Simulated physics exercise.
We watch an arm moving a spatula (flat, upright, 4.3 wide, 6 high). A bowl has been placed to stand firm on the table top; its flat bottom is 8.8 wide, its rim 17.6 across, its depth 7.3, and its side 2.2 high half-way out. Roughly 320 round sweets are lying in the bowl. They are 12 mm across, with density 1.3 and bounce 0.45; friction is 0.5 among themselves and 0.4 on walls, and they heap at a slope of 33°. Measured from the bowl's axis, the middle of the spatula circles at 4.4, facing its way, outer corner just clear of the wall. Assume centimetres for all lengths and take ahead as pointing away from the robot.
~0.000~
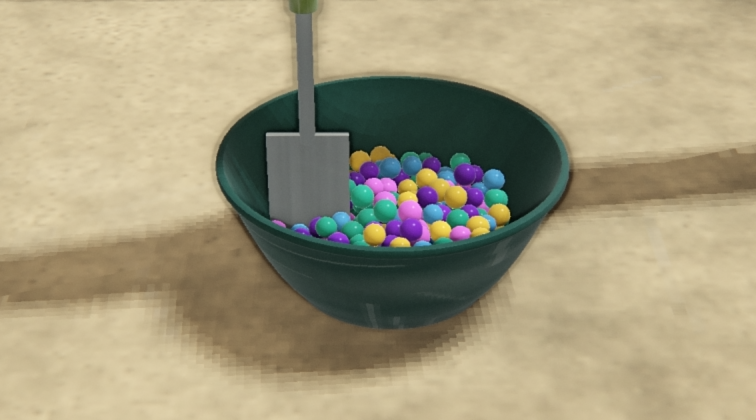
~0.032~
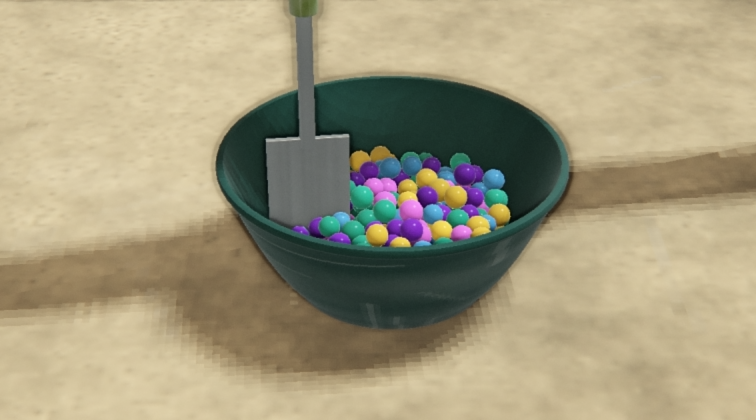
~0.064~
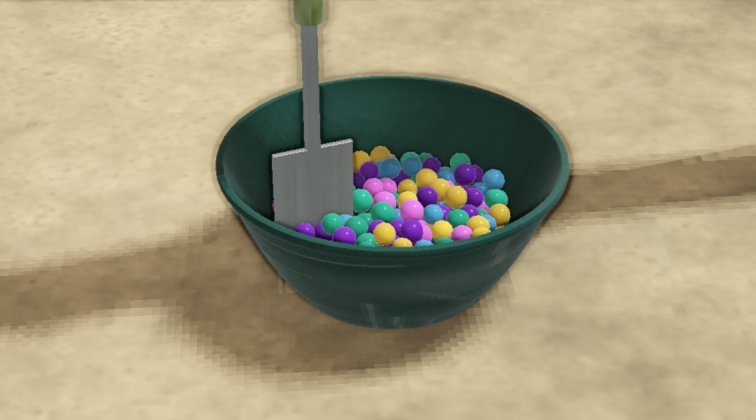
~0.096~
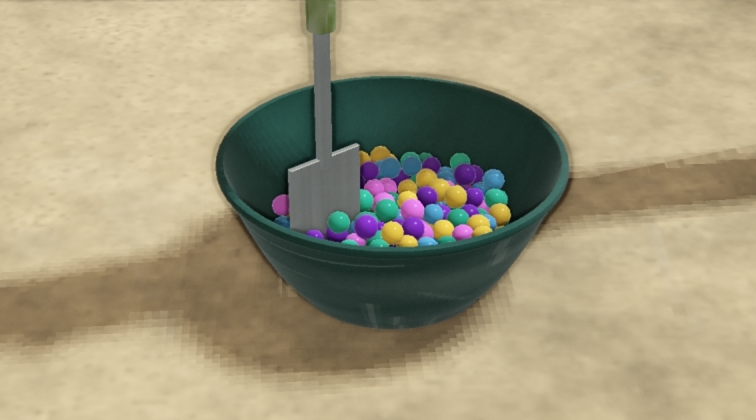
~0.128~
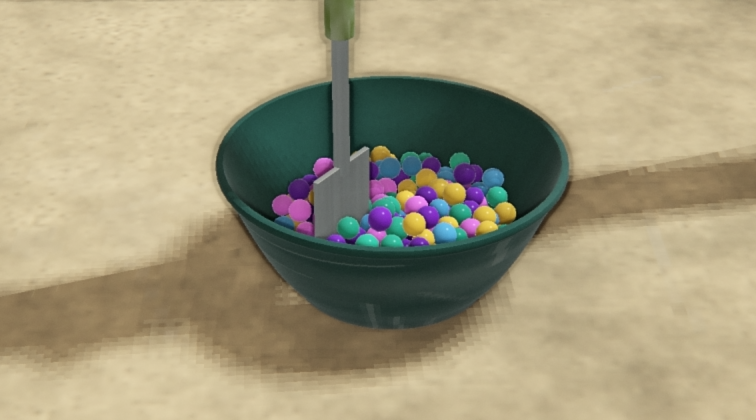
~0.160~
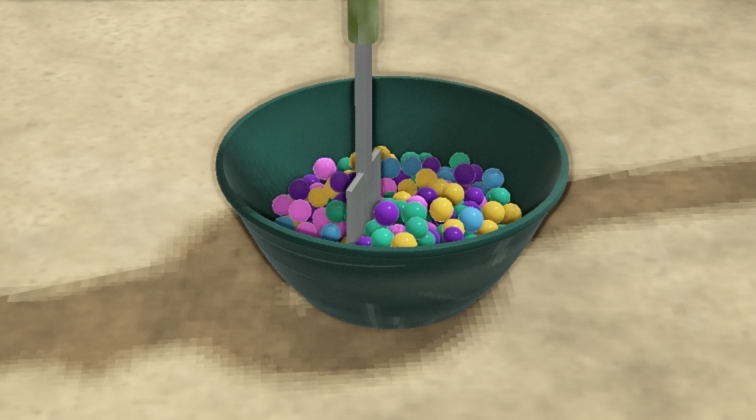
A gray spatula sweeps rightward and turns edge-on among colorful balls in a green bowl.
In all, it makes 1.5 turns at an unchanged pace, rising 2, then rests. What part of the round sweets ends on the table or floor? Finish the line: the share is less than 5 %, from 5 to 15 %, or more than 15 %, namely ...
The share is from 5 to 15 %.
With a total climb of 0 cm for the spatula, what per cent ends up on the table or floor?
Result: Roughly 15 %.
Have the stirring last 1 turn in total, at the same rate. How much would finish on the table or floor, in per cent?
About 5 per cent.
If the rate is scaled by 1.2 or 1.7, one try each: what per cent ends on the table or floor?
First try close to 10, second close to 20, in per cent.
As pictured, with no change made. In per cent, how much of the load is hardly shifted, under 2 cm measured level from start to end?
I'd guess close to 35 percent of the load.
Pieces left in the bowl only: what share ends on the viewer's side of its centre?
50 %.
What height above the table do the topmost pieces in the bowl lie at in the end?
Roughly 7.0 centimetres.
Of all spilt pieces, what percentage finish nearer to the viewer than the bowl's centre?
It comes out near 50 percent.
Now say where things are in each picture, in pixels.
In the first picture, spatula neck at (307, 108), 0° round; upper third of the load around (395, 210), from x 275 to 510, top at y 155; 319 in the bowl.
In the second picture, spatula neck at (307, 112), 7° round; upper third of the load around (395, 211), from x 275 to 510, top at y 155.
In the third picture, spatula neck at (312, 122), 22° round; upper third of the load around (394, 215), from x 275 to 510, top at y 155.
In the fourth picture, spatula neck at (324, 131), 38° round; upper third of the load around (399, 220), from x 285 to 510, top at y 155.
In the fifth picture, spatula neck at (341, 138), 54° round; upper third of the load around (406, 220), from x 285 to 510, top at y 155.
In the sixth picture, spatula neck at (364, 142), 71° round; upper third of the load around (415, 216), from x 285 to 515, top at y 155; 319 in the bowl.
By 0.52 s, 254° round, highest piece 9 above the table; 309 in the bowl, 6 on the table or floor, 4 in flight or on the tool.
By 0.89 s, 78° round, highest piece 8 above the table; 292 in the bowl, 25 on the table or floor, 2 in flight or on the tool.
By 1.27 s, 180° round, highest piece 7 above the table; 290 in the bowl, 29 on the table or floor.
By 1.97 s, 180° round, highest piece 7 above the table; 290 in the bowl, 29 on the table or floor.
Final count, 290 in the bowl, 29 on the table or floor. That is 9 % on the table or floor.
